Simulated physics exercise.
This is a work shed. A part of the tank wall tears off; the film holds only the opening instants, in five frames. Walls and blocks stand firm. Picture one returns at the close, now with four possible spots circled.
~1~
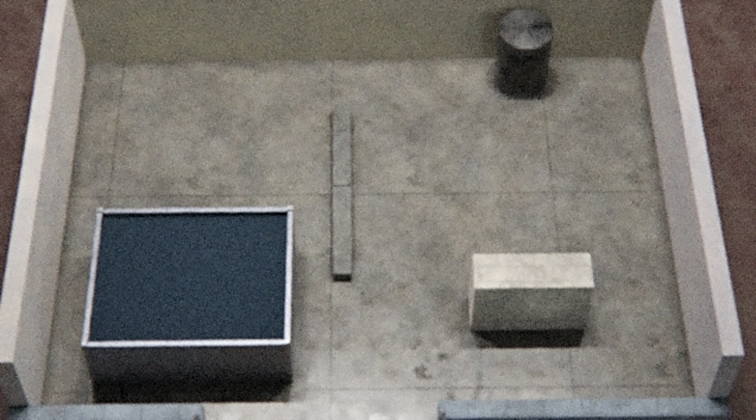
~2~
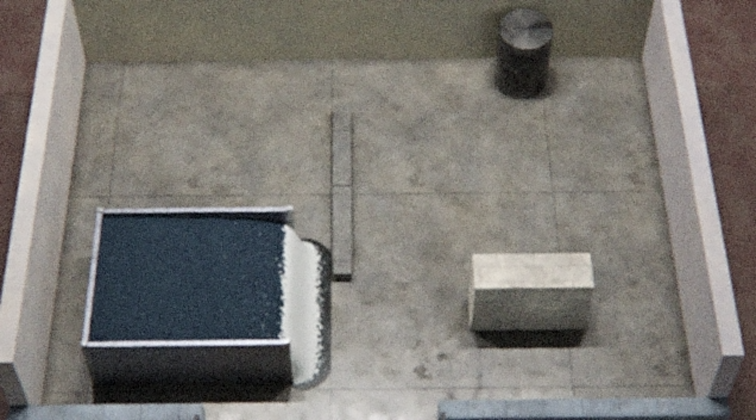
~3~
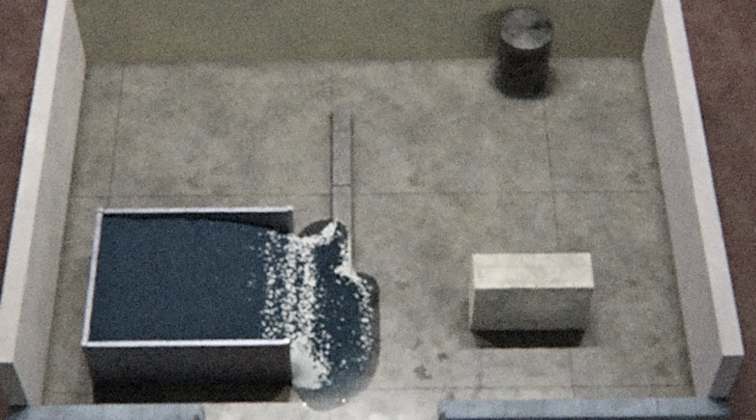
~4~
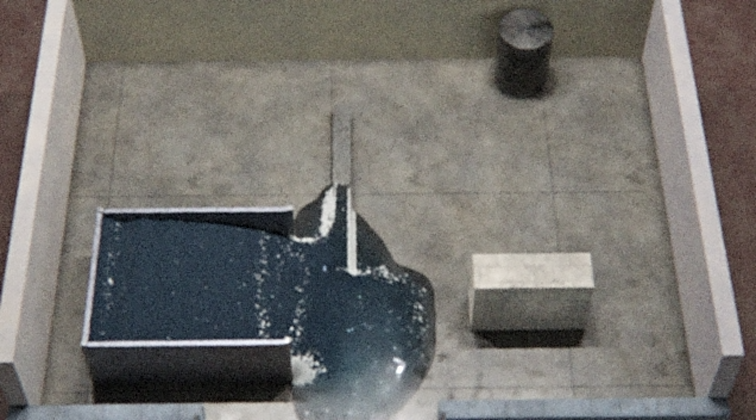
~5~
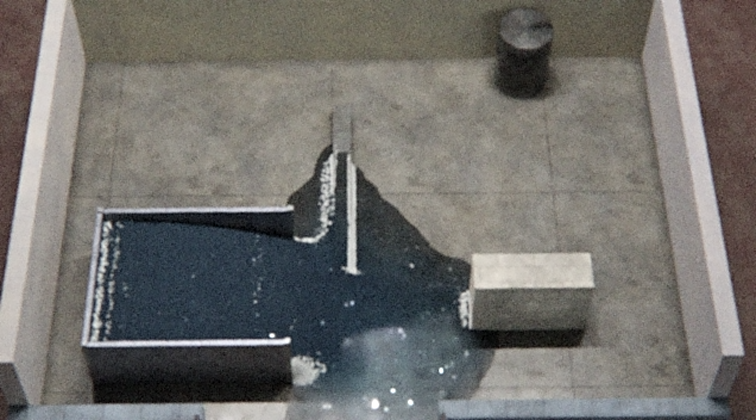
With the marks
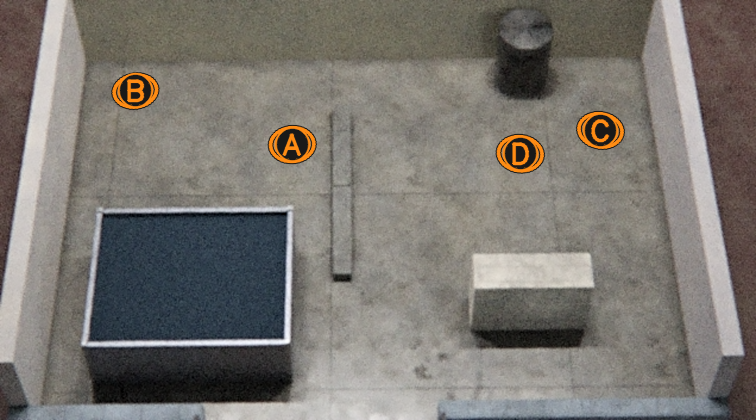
Dark blue water pours from the open right side of a pale-rimmed tank at the lower left of a work shed, seen from a high, steady camera. A low grey strip stands mid-floor, a pale block to the right and a dark cylinder at the back. Foaming white at first, the water spreads right, runs up around the strip and reaches the block.
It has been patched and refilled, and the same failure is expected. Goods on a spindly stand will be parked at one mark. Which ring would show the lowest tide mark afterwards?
Use ring A.
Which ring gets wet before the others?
That would be A.
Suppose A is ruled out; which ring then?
B.
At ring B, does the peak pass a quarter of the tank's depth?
No, less.
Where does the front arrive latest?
The answer is B.
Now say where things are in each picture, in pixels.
In the first picture, tank full, its middle at (191, 278); open gate at (321, 408).
In the second picture, 2 % of the ground under water, visible out to (309, 243).
In the third picture, 6 % of the ground under water, visible out to (332, 224).
In the fourth picture, 11 % of the ground under water, visible out to (332, 188).
In the fifth picture, 19 % of the ground under water, visible out to (332, 150).
In orange, A at (292, 144); B at (135, 90); C at (600, 130); D at (520, 153).
If A is chosen, the water peaks at about 9 % of the depth that stood in the tank.
If B is chosen, the water peaks at about 16 % of the depth that stood in the tank.
If C is chosen, the water peaks at about 43 % of the depth that stood in the tank.
If D is chosen, the water peaks at about 30 % of the depth that stood in the tank.
